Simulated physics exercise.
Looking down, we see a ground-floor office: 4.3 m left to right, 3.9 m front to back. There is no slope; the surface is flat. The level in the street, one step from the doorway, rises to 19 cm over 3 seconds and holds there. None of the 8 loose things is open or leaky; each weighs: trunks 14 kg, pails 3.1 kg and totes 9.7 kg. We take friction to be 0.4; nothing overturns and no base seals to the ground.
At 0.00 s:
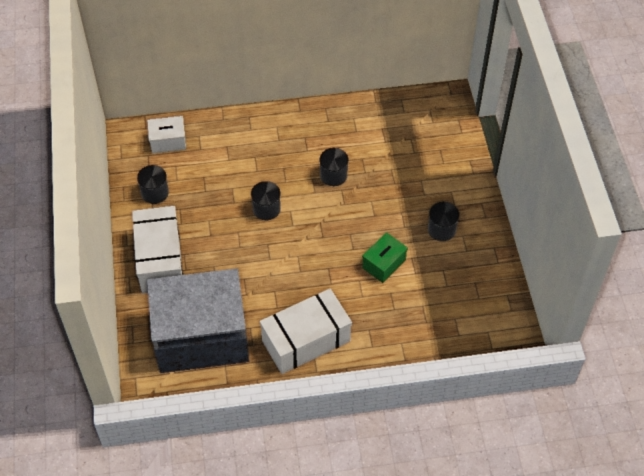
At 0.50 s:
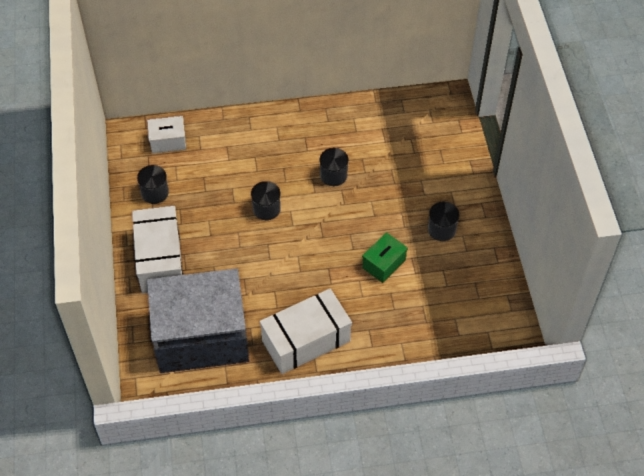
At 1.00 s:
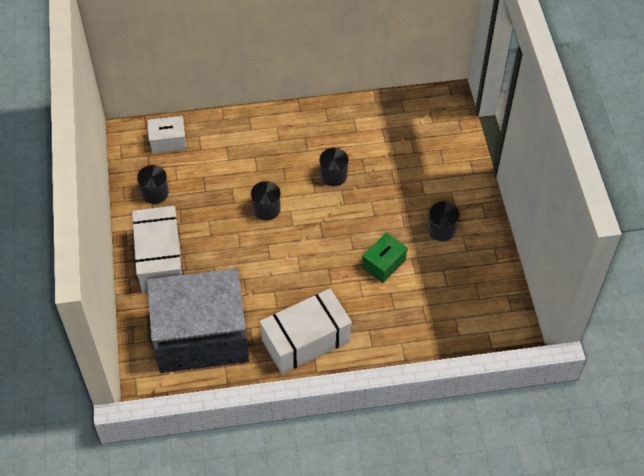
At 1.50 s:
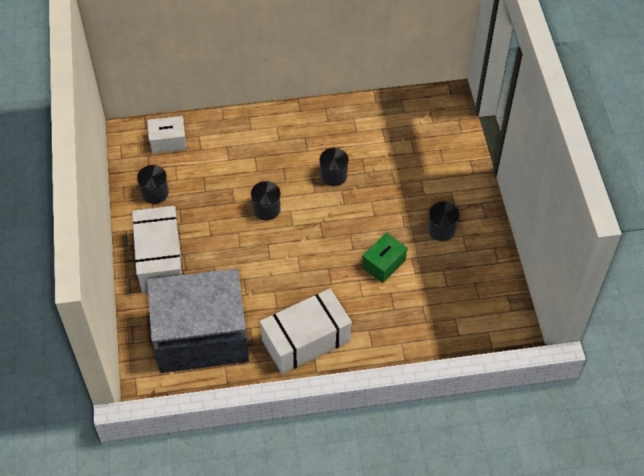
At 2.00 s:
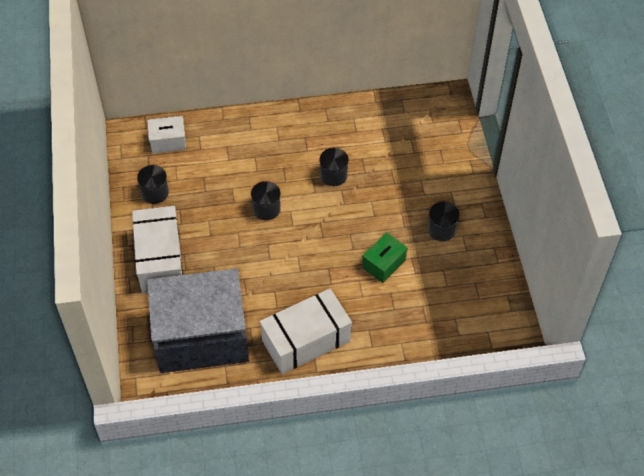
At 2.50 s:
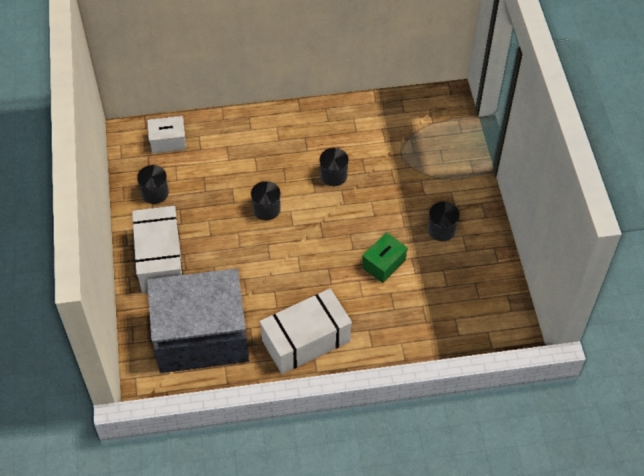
Water covered the paving outside a small office, and then a thin, pale patch crept in through the doorway at the right onto the wooden floor, while the totes and pails stayed still.
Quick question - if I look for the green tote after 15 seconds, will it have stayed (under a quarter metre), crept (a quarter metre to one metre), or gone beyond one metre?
Stayed.
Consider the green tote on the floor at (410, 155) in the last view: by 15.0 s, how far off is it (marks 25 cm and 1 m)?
Looks like it is swept a long way.
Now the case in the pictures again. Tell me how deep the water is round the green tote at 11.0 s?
3 cm or so.
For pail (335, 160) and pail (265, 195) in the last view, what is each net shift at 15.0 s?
Net displacement, in order: 140 cm; 200 cm.
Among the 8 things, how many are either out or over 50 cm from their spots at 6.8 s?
Result: 2.
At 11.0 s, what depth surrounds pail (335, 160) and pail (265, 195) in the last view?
First about 9 cm, second about 9 cm.
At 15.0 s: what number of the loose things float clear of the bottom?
Count: 7.
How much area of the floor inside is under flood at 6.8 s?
Roughly 12 m2 of it is wet.
After 3.5 s the green tote is near (385, 252), 0.0 m from its start, aground; 0 afloat.
After 6.8 s the green tote is near (385, 252), 0.0 m from its start, aground; 3 afloat.
After 11.0 s the green tote is near (385, 252), 0.0 m from its start, aground; 5 afloat.
After 15.0 s the green tote is near (385, 252), 0.0 m from its start, aground; 7 afloat.
